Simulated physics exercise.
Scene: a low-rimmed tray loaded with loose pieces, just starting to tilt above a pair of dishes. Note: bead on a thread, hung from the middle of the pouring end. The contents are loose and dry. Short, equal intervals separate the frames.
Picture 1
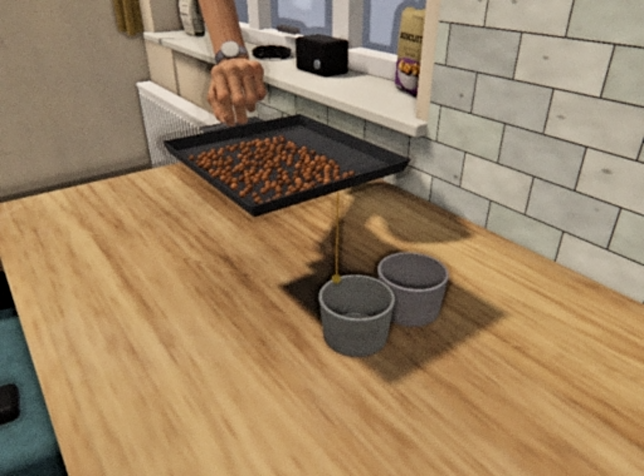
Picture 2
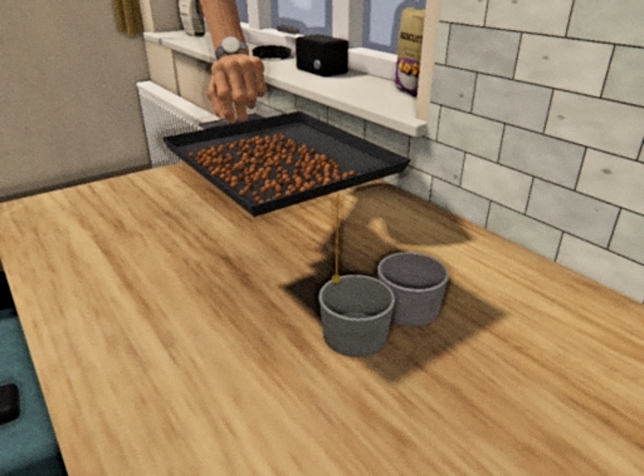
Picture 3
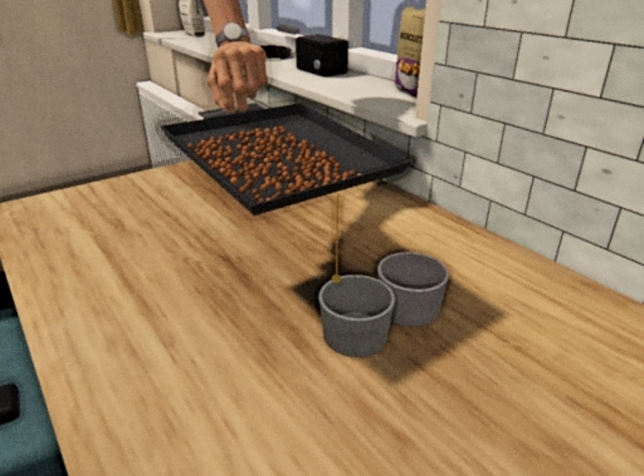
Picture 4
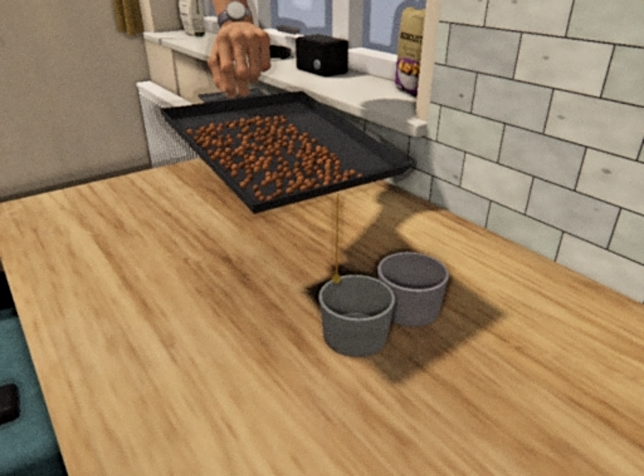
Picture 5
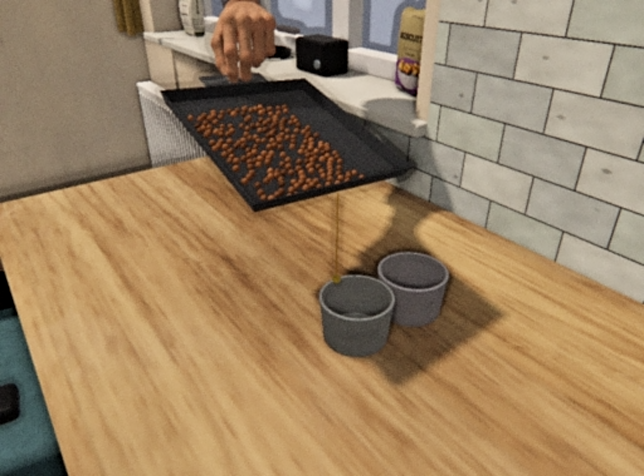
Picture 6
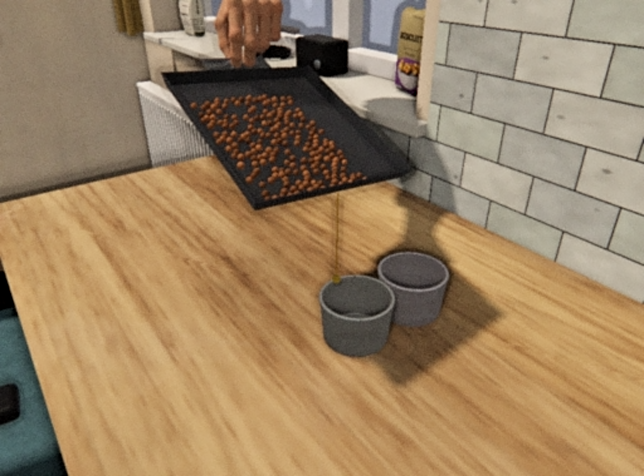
A hand wearing a watch lifts the far end of a black tray of small reddish-brown balls, tilting it gradually steeper above a pale wooden counter, seen from above by a still camera. Two grey dishes stand below, near a white tiled wall and windowsill, with a thin thread hanging from the tray's near edge. The balls shift and spread slightly across the tray as its shadow changes shape.
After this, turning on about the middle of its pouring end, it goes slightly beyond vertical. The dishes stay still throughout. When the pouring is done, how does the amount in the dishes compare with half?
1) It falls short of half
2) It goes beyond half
2, it goes beyond half.
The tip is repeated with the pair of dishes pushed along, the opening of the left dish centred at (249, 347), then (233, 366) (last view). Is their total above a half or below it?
Short of half, then Short of half.
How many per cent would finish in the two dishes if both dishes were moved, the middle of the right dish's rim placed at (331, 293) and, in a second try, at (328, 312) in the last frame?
Roughly 10 per cent, then roughly 30 per cent.
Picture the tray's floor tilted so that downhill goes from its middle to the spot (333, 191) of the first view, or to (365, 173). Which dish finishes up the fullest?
The left-side dish first and The right-side dish second.
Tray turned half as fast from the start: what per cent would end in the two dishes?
About 90 per cent.
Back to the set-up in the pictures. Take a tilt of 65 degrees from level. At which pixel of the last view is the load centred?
Somewhere about (352, 183).
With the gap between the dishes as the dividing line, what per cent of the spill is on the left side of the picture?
I'd put it at around 70 per cent.
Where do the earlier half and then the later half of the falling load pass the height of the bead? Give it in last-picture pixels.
Early half: (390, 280); late half: (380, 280).
Just after the last frame, tray tipped steeply; the larger part on the tray; just a few in the right dish; roughly a quarter in the air.
A moment on, tray tipped past a quarter turn; just a few on the tray; roughly a quarter in the left dish; roughly a quarter in the right dish; about a tenth outside both; roughly a quarter in the air.
Further on, tray tipped past a quarter turn; roughly a third in the left dish; roughly a third in the right dish; roughly a quarter outside both.
When it is over, tray tipped past a quarter turn; roughly a third in the left dish; roughly a third in the right dish; roughly a quarter outside both.
